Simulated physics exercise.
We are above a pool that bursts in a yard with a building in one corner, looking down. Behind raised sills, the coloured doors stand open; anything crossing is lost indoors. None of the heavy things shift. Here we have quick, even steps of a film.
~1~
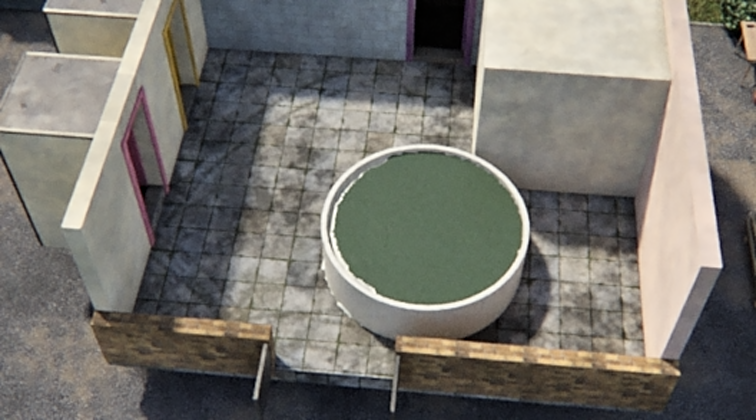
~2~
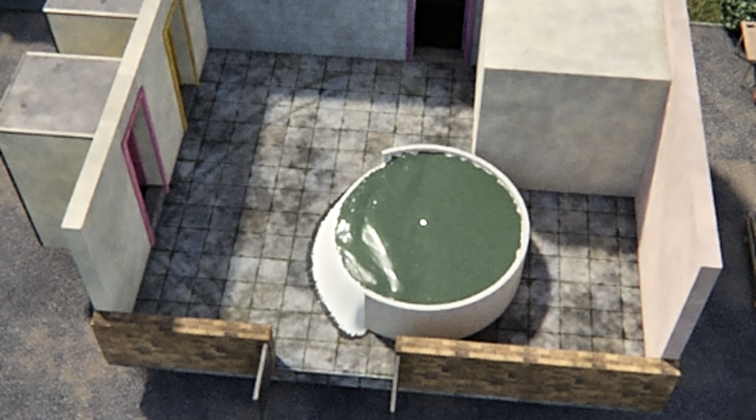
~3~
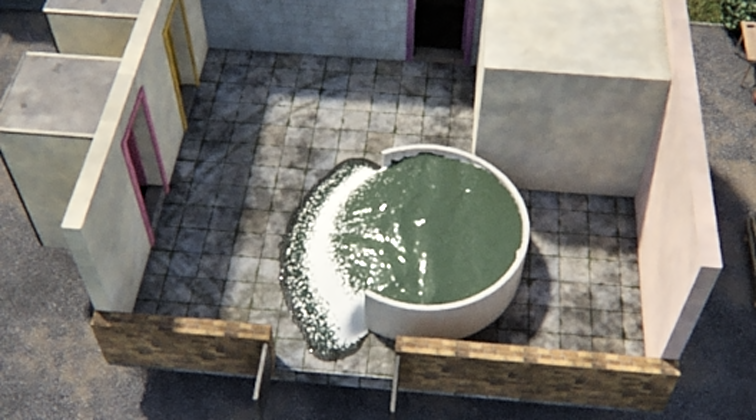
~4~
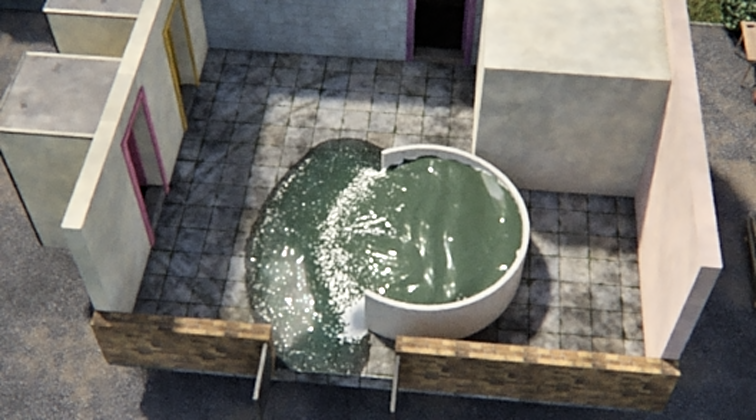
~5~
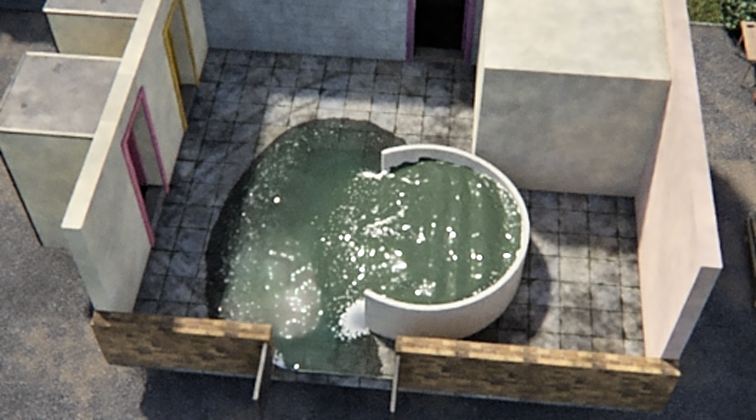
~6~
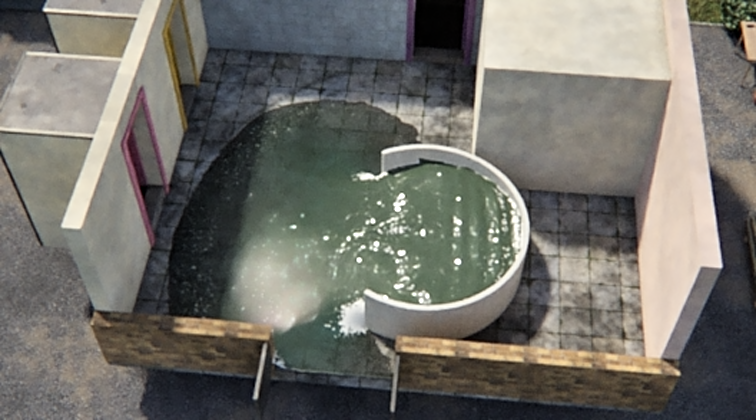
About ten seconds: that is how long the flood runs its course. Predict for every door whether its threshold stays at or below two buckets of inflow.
The purple door goes above two buckets. The yellow door goes above two buckets. The pink door goes above two buckets.
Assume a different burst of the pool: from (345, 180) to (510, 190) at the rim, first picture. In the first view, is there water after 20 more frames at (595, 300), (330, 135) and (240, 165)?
Taking each in turn, they come out watered, watered, watered.
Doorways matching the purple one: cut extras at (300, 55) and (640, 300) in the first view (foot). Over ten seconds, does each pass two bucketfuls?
Going through them as given, the first one tops the limit and the second one remains within the limit.
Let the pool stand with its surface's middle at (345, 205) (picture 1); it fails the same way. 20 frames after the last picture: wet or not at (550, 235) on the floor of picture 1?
Result at that place: Not reached.
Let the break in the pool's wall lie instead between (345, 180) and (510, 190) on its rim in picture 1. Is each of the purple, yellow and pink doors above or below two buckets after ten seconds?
Purple: Above, yellow: Above, pink: Below.
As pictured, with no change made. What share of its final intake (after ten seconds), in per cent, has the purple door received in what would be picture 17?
I'd put it at about 0 per cent.
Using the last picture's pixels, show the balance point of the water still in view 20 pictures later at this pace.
It's close to (274, 209).
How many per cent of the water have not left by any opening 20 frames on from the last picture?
Near 88 percent, give or take.
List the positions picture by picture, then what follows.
The first frame shows still water in the round tank at (425, 225).
In the second frame, water pours out at (329, 241) and has run to a hidden place.
In the third frame, the front is at a hidden place, out from the gap at (329, 241).
In the fourth frame, the front is at (364, 144), out from the gap at (329, 243).
In the fifth frame, the front is at (331, 123), out from the gap at (329, 244).
In the sixth frame, the front is at (323, 104), out from the gap at (329, 244).
A moment on, water covers 60 % of the floor; the purple door not reached, the yellow door under two buckets in, the pink door under two buckets in.
Next, water covers 55 % of the floor; the purple door wet at the sill, nothing in, the yellow door over two buckets in, the pink door over two buckets in.
Then, water covers 60 % of the floor; the purple door wet at the sill, nothing in, the yellow door far over two buckets in, the pink door far over two buckets in.
Later, water covers 80 % of the floor; the purple door under two buckets in, the yellow door far over two buckets in, the pink door far over two buckets in.
In the end, water covers 90 % of the floor; the purple door far over two buckets in, the yellow door far over two buckets in, the pink door far over two buckets in.
